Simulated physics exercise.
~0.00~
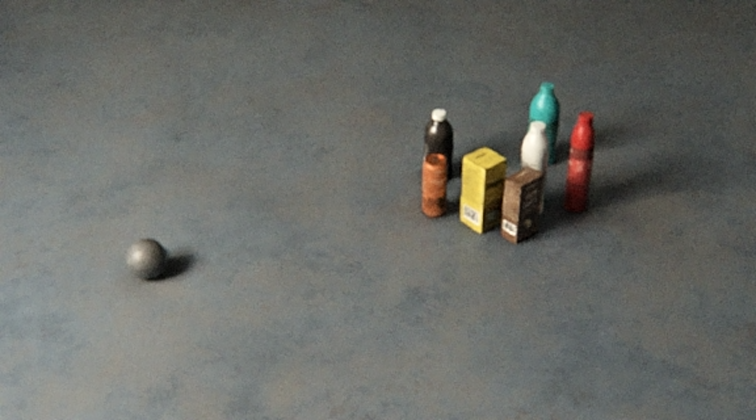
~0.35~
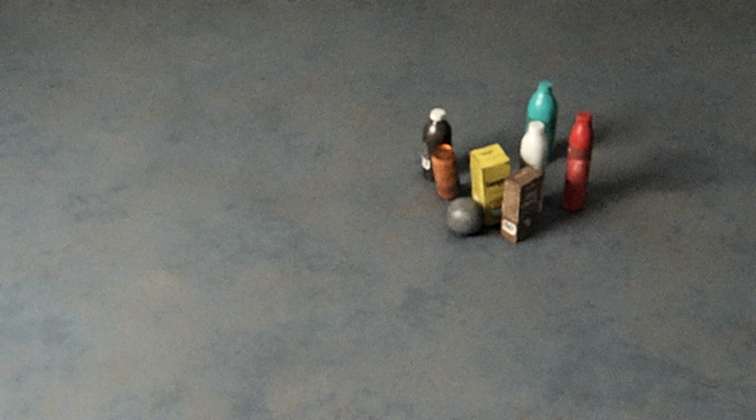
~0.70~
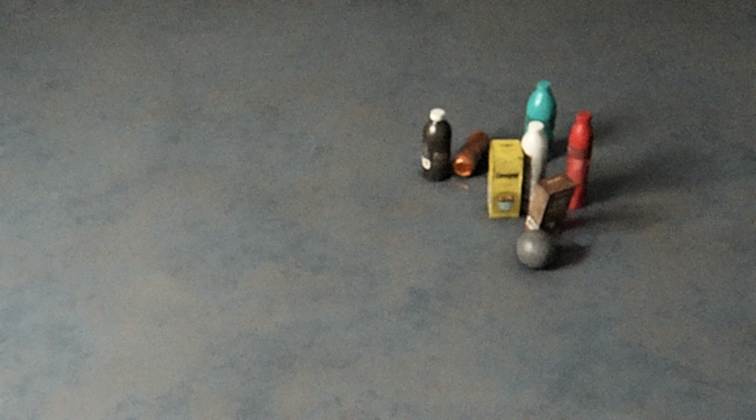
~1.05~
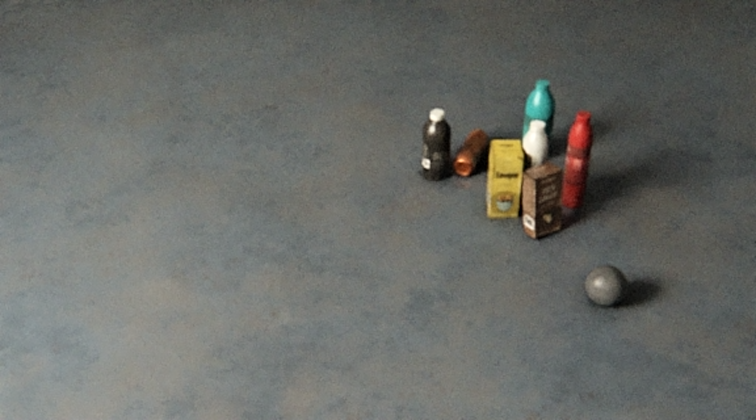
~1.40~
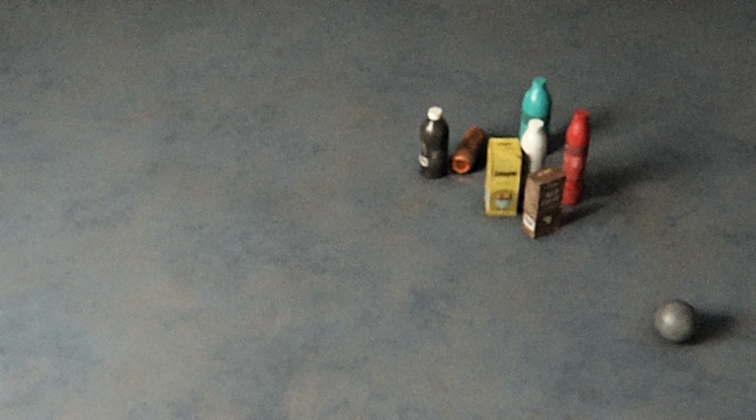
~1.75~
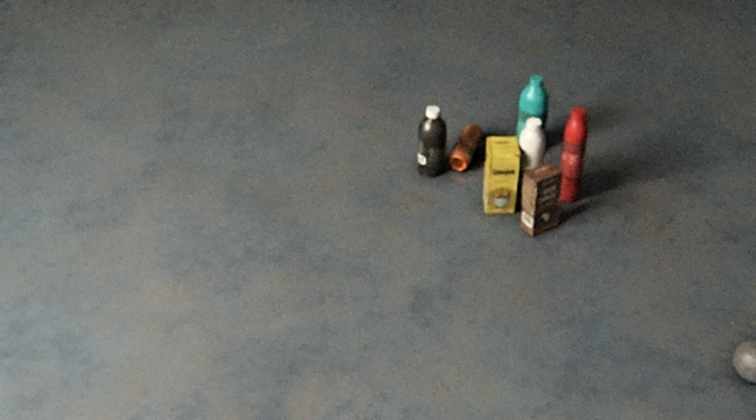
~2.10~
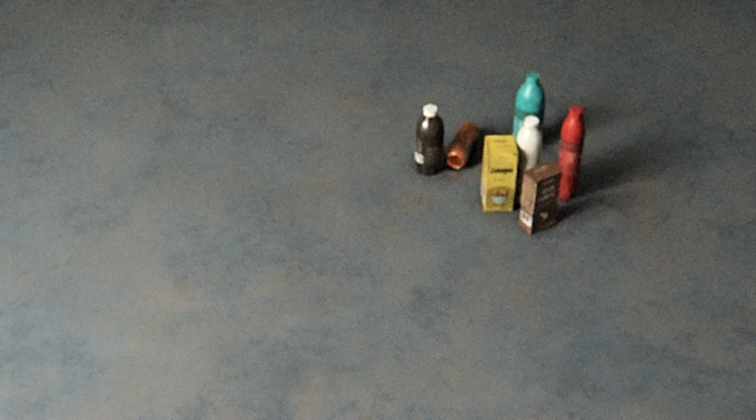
Grey ball rolling right into grouped bottles and cartons, toppling the orange can, nudging both cartons, then leaving the others standing.
